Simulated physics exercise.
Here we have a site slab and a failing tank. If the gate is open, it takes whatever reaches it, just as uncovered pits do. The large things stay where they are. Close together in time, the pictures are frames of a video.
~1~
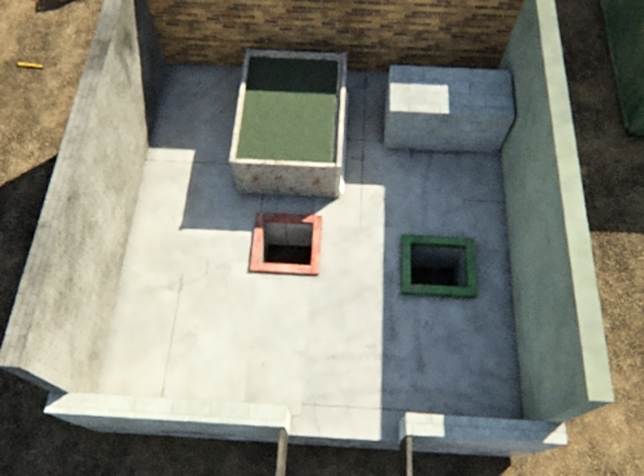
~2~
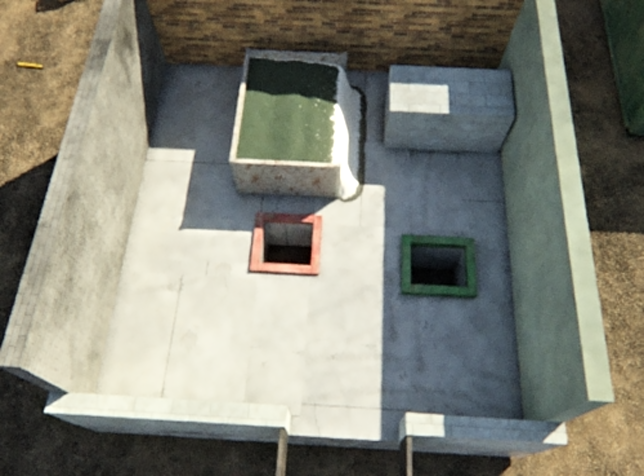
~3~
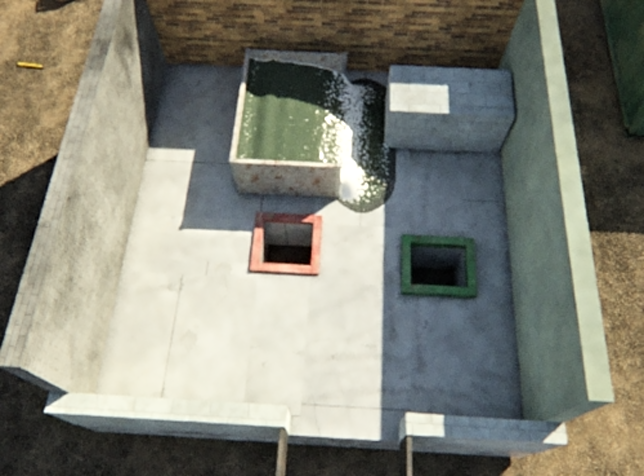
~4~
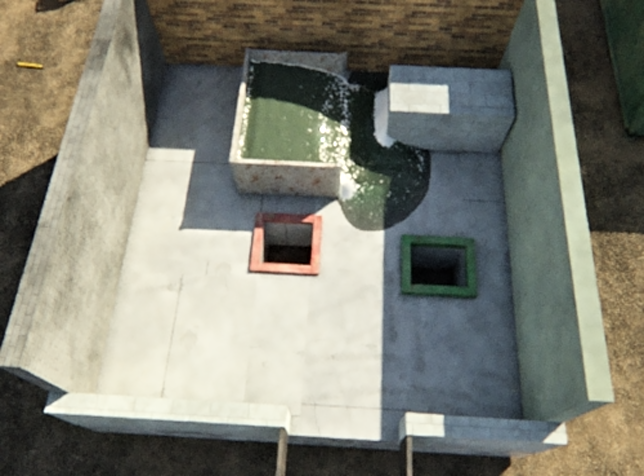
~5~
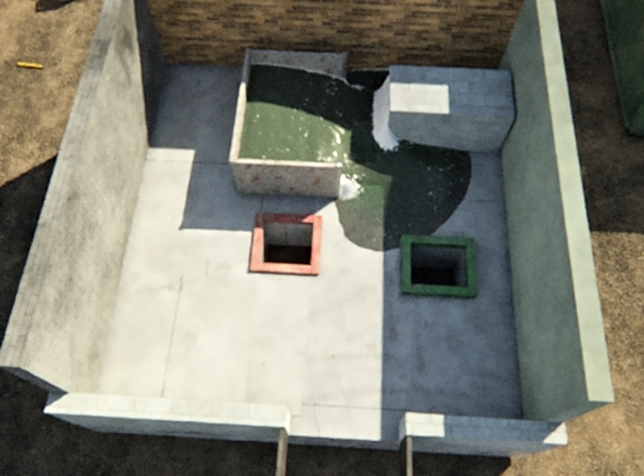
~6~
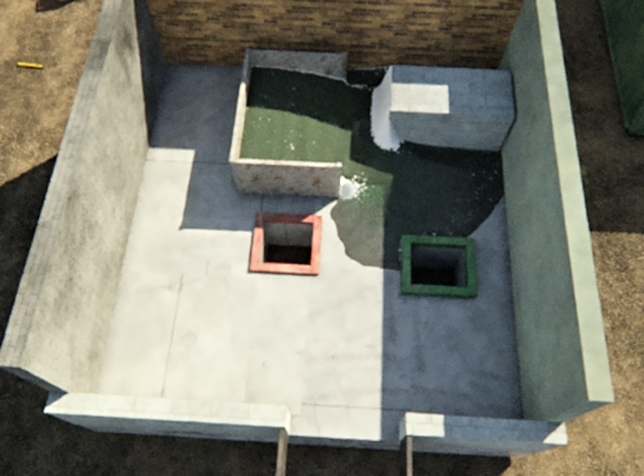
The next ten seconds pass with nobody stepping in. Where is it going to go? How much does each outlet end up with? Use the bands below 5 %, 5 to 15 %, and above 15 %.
Once it settles, the gate ends up with 5 to 15 %, the red pit ends up with below 5 %, the green pit ends up with 5 to 15 %.
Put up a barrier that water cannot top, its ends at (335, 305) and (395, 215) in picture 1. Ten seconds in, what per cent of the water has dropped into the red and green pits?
Approximate split, red: 8 in a hundred; green: 4 in a hundred.
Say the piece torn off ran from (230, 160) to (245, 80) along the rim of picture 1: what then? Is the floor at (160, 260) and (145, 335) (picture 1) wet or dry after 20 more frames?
Soaked, then soaked.
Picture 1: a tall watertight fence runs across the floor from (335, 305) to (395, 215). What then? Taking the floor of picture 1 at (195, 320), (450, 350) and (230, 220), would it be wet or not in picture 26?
Okay, the first comes out left untouched, the next soaked, and the last left untouched.
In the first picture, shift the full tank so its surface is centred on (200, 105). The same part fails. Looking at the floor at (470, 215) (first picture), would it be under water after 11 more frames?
Outcome noted: Waterlogged.
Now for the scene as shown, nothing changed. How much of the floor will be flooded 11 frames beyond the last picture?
That works out at 45 %.
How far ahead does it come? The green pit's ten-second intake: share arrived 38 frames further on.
Close to 95 %.
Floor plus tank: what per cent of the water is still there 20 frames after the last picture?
I'd put it near 92 %.
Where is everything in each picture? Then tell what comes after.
In the first frame, the tank at (291, 109) is whole and still.
In the second frame, the front is at (348, 89), out from the gap at (339, 130).
In the third frame, the front is at (370, 84), out from the gap at (339, 132).
In the fourth frame, water pours out at (339, 133) and has run to a hidden place.
In the fifth frame, water pours out at (339, 134) and has run to (461, 190).
In the sixth frame, water pours out at (339, 134) and has run to (503, 179).
A moment on, water covers 25 % of the floor; the gate 0 %, the red pit 0 %, the green pit 0 %.
Next, water covers 45 % of the floor; the gate 0 %, the red pit 0 %, the green pit 4 %.
Then, water covers 55 % of the floor; the gate 2 %, the red pit 0 %, the green pit 7 %.
Later, water covers 90 % of the floor; the gate 5 %, the red pit 0 %, the green pit 8 %.
In the end, water covers 95 % of the floor; the gate 10 %, the red pit 1 %, the green pit 8 %.
